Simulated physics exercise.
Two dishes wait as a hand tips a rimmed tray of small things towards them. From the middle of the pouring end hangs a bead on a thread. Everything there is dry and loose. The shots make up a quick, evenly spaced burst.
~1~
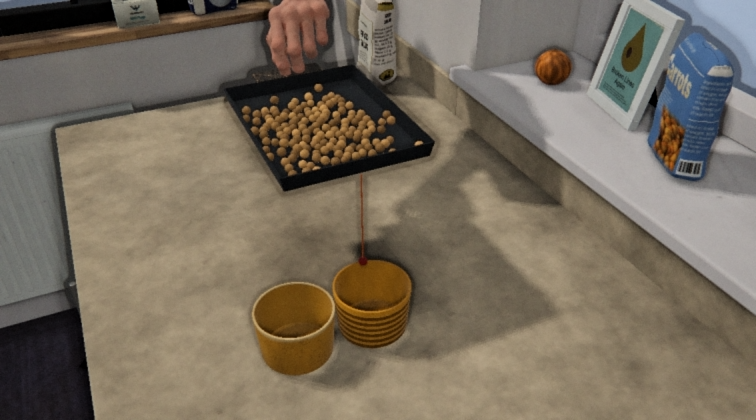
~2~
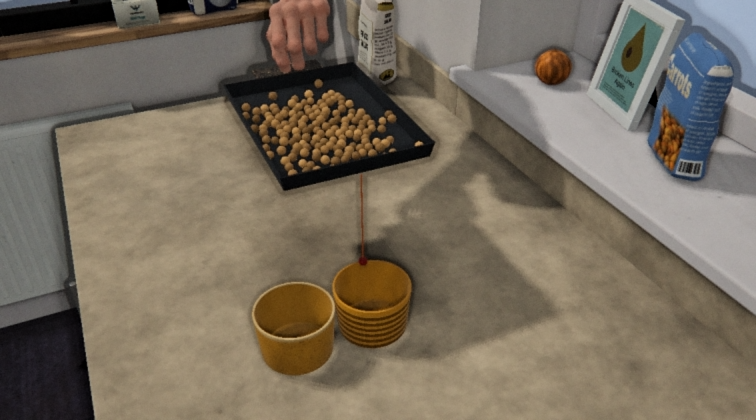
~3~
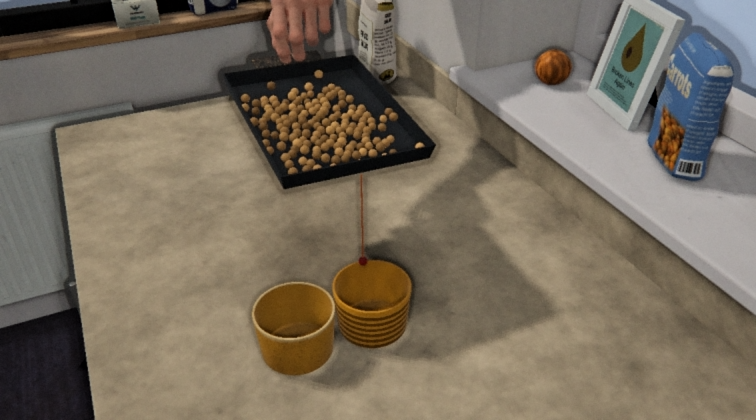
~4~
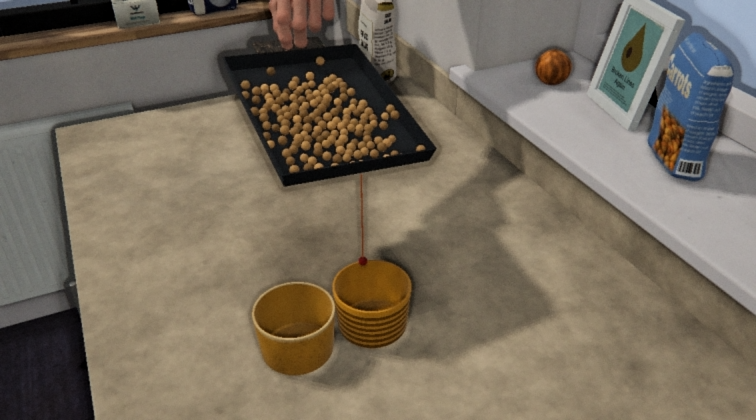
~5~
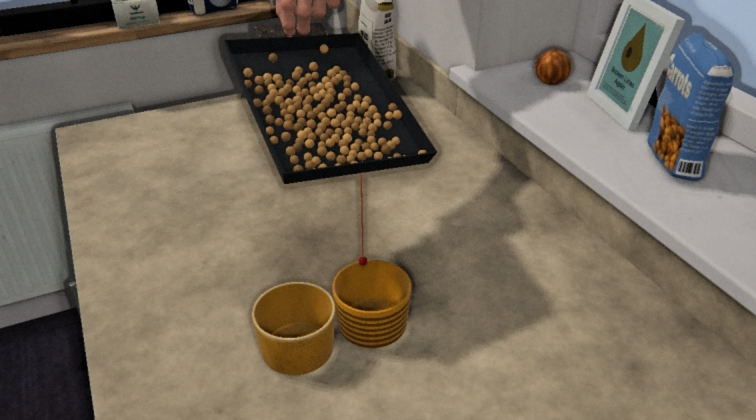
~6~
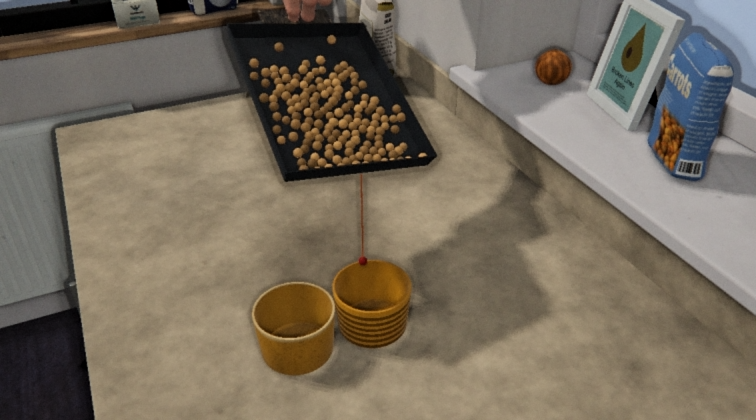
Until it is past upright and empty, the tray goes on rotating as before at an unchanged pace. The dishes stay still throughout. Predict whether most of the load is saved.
The dishes catch a minority of the load.
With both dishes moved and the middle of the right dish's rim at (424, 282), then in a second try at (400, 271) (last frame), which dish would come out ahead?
In turn: The right-side dish; the right-side dish.
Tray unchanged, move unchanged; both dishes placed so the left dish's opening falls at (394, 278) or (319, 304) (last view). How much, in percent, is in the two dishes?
First 80 per cent, second 40 per cent.
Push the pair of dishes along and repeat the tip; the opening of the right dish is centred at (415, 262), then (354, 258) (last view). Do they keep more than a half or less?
First place: Beyond half; second place: Short of half.
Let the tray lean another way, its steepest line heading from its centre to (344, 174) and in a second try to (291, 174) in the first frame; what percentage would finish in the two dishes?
Case one 60 %; case two 80 %.
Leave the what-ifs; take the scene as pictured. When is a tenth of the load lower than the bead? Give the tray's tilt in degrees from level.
Around 80 degrees of turn.
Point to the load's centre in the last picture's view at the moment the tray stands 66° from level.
Close to (394, 149).
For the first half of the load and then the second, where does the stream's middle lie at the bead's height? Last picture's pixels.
The early half goes through (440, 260), the late half through (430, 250).
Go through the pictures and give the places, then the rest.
The first picture shows corners of the pouring end at (283, 176) and (430, 141), level; middle of the load at (317, 132), round wooden beads; left dish at (309, 353); right dish at (388, 326); bead on its thread at (363, 261).
The second picture shows corners of the pouring end at (283, 175) and (430, 141), level; middle of the load at (317, 131).
The third picture shows corners of the pouring end at (284, 174) and (431, 144), tipped barely, lowest at the right corner; middle of the load at (318, 126).
The fourth picture shows corners of the pouring end at (285, 172) and (432, 147), tipped a little, lowest at the right corner; middle of the load at (319, 120).
The fifth picture shows corners of the pouring end at (287, 170) and (433, 150), tipped clearly, lowest at the right corner; middle of the load at (322, 116), about a third on the move.
The sixth picture shows corners of the pouring end at (289, 169) and (433, 153), tipped clearly, lowest at the right corner; middle of the load at (330, 116), nearly all on the move; left dish at (309, 353); right dish at (388, 326).
Soon, tray tipped steeply; nearly all on the tray; a stray few in the right dish; a stray few outside both; a small part in the air.
A while on, tray tipped past a quarter turn; a small part on the tray; a small part in the right dish; about two thirds outside both; about a quarter in the air.
Towards the end, tray tipped past a quarter turn; a small part in the right dish; most outside both.
Finally, tray tipped past a quarter turn; none in the left dish; a small part in the right dish; most outside both.
